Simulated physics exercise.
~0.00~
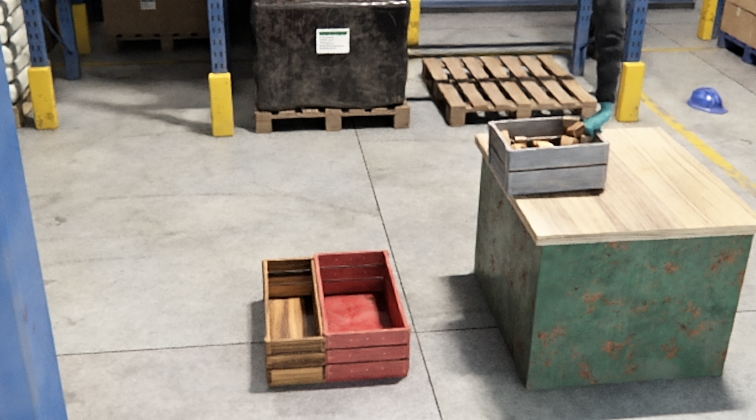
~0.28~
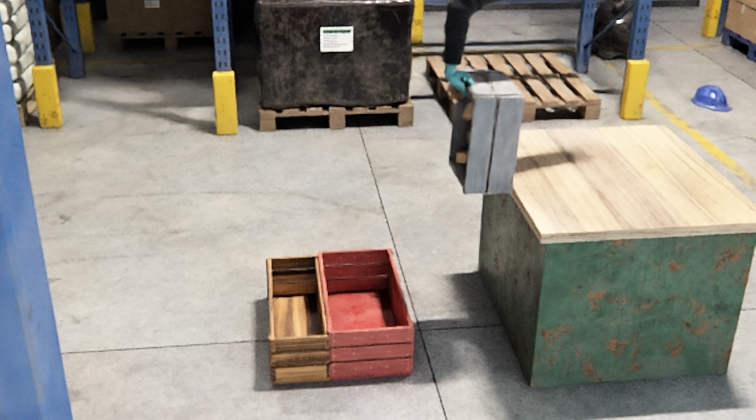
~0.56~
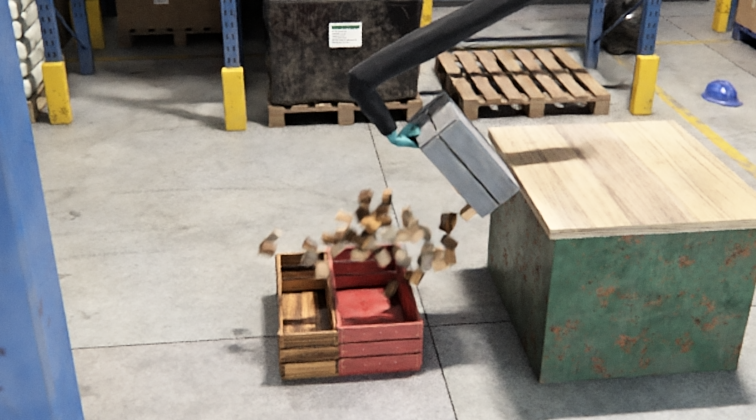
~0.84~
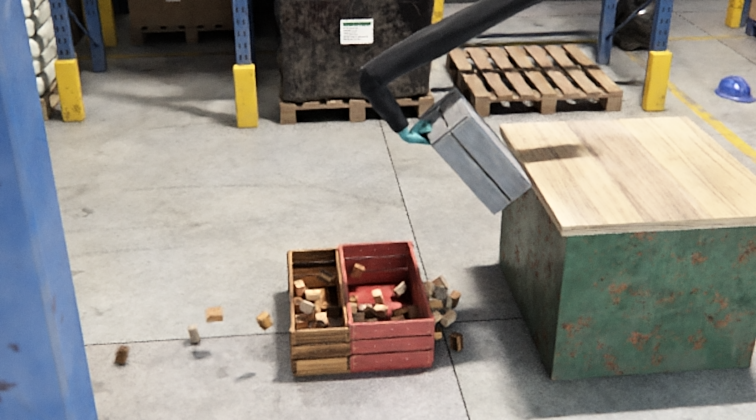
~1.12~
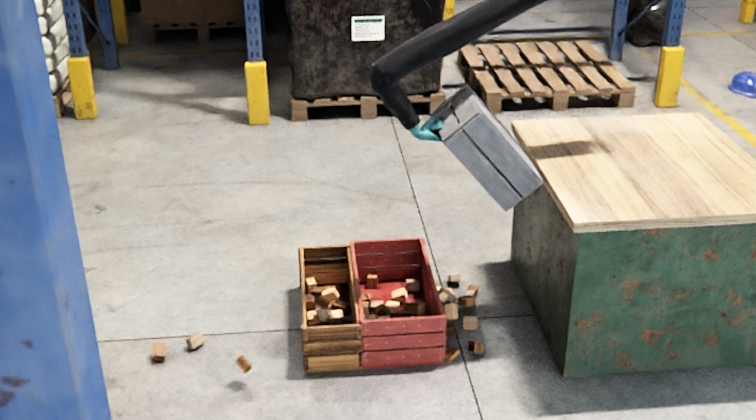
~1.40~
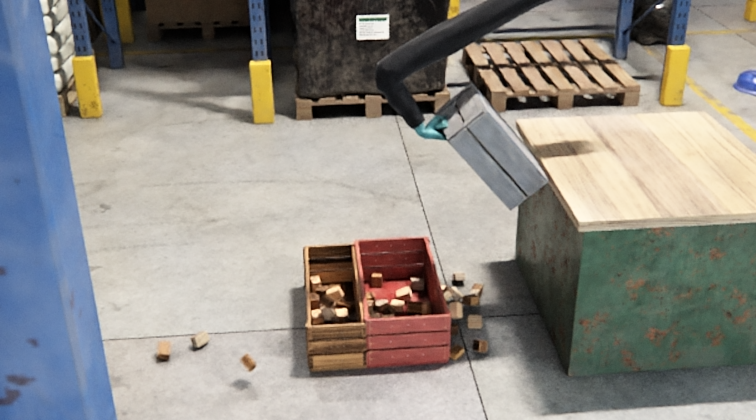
A grey box is tipped, scattering wooden blocks into two containers and across the floor.
